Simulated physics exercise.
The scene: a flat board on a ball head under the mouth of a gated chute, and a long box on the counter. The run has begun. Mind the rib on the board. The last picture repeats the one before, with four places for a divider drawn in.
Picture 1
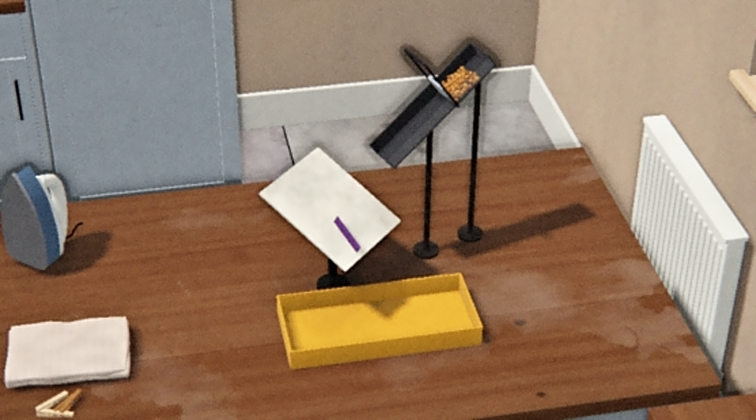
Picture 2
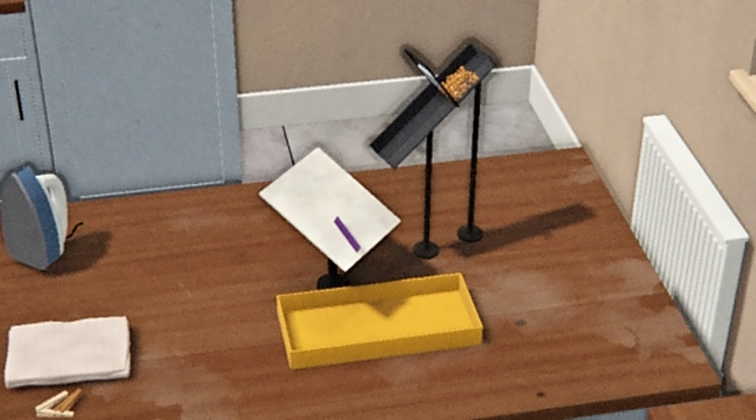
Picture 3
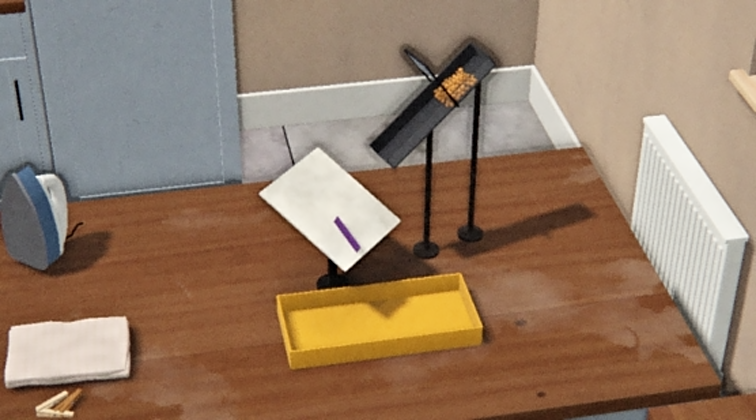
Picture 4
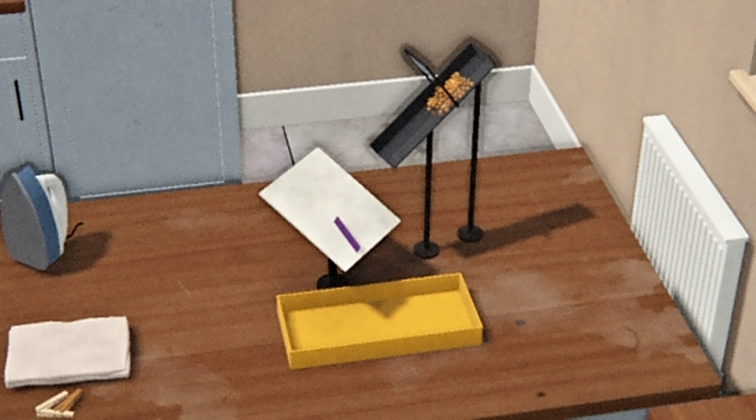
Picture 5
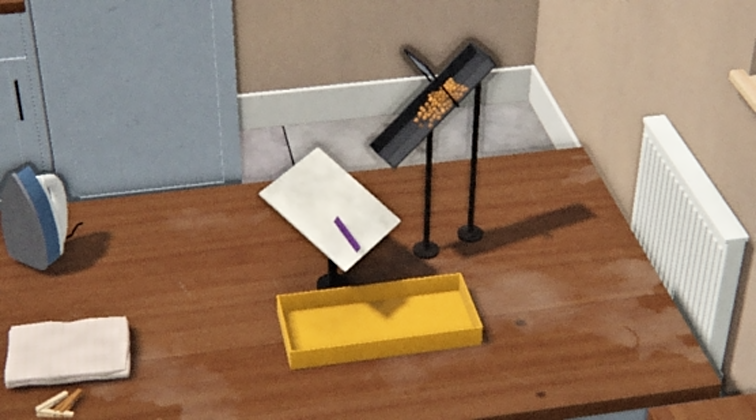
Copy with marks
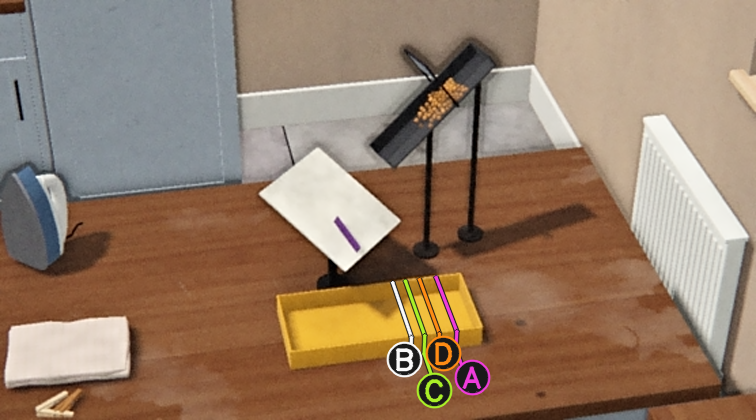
Roasted chickpeas slide slowly down a dark raised chute above a tilted white board.
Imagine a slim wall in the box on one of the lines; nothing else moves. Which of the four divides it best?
Use line B.
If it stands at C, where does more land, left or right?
Left.
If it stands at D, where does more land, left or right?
More lands on the left.
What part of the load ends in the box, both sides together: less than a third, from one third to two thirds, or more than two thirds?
It is more than two thirds.
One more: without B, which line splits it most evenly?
Here it is line C.
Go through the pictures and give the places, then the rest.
Load behind the gate near (455, 84), roasted chickpeas; lip of the chute near (386, 162), sloping gently, in the first frame.
Middle of the board near (332, 207), tilted gently; middle of its low edge near (374, 245); of its high edge near (290, 169), in the second frame.
Front corners of the box near (291, 352) and (482, 327), empty; front of the load near (444, 101), in the third frame.
Middle of the load near (445, 95); its front near (434, 113), close to a quarter of the way to the lip; rib from (337, 216) to (361, 247), in the fourth frame.
Middle of the load near (443, 103); its front near (421, 126), close to half of the way to the lip, in the fifth frame.
On the marked copy, line A crosses the front rim at (456, 330); line B crosses the front rim at (411, 336); line C crosses the front rim at (424, 334); line D crosses the front rim at (439, 332).
If A is chosen, of what is caught, all but a few on the left of the divider, only a few on the right.
If B is chosen, of what is caught, close to two thirds on the left of the divider, close to a third on the right.
If C is chosen, of what is caught, the bulk on the left of the divider, close to a quarter on the right.
If D is chosen, of what is caught, all but a few on the left of the divider, a small share on the right.
